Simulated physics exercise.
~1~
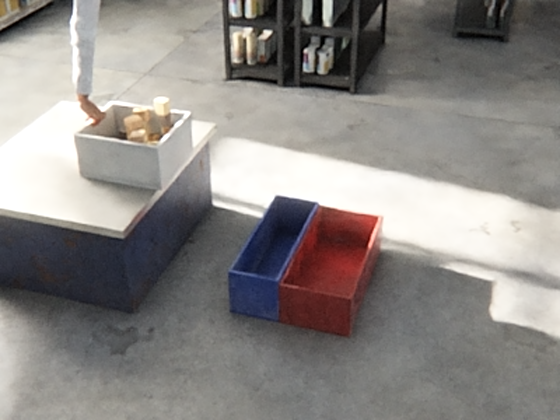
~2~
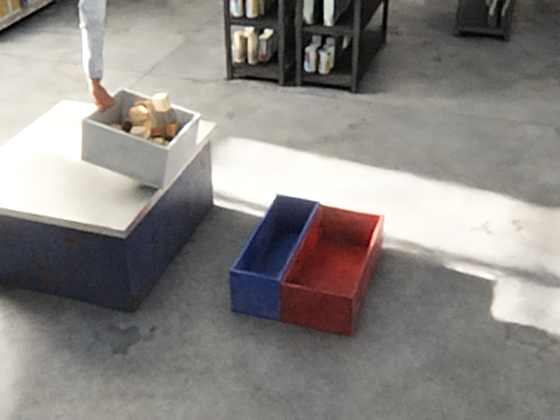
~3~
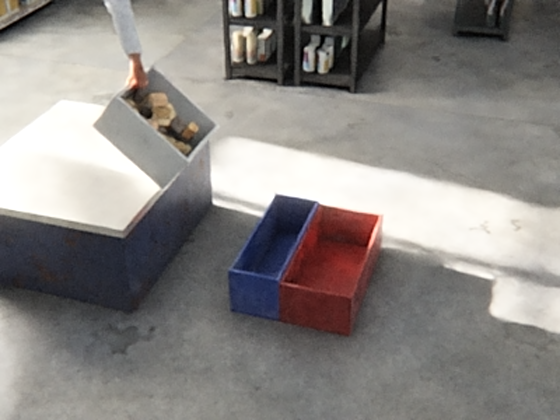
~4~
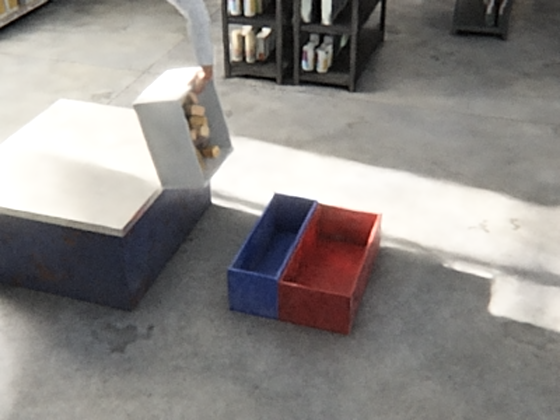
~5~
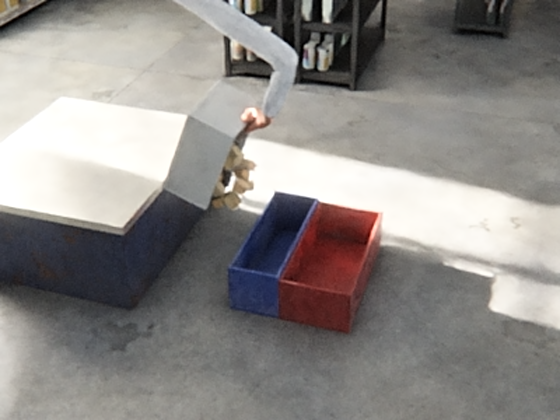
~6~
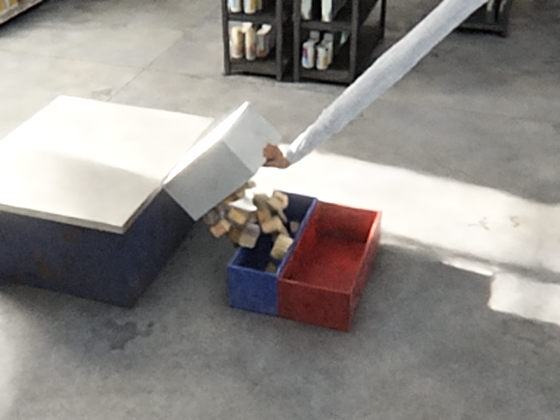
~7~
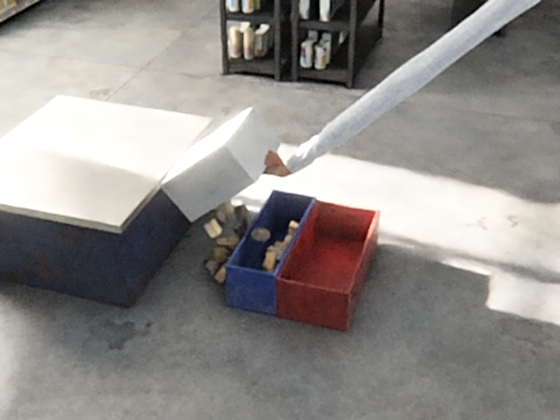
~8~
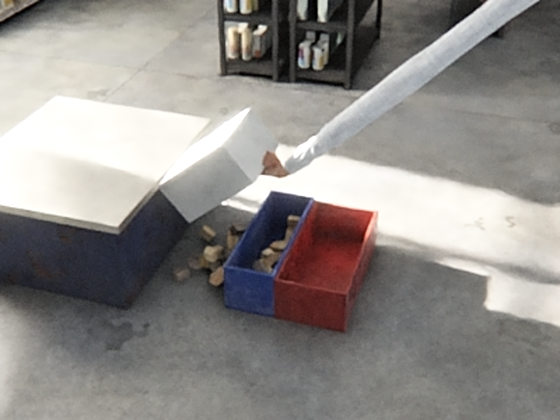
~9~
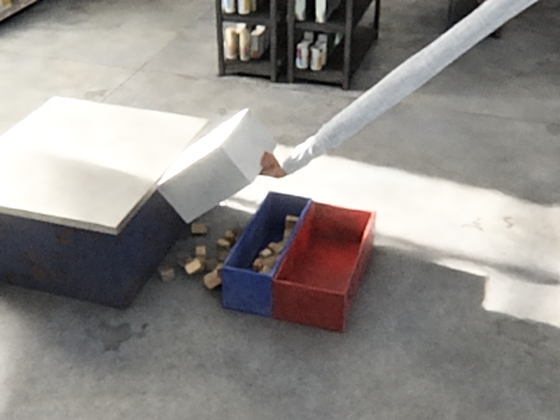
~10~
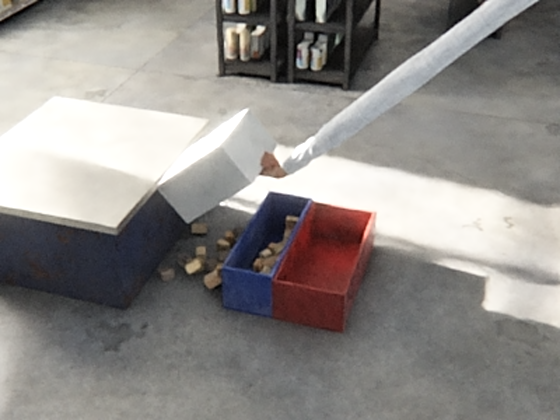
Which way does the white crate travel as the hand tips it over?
The white crate moves to the right, over the edge of the bench toward the blue tub.
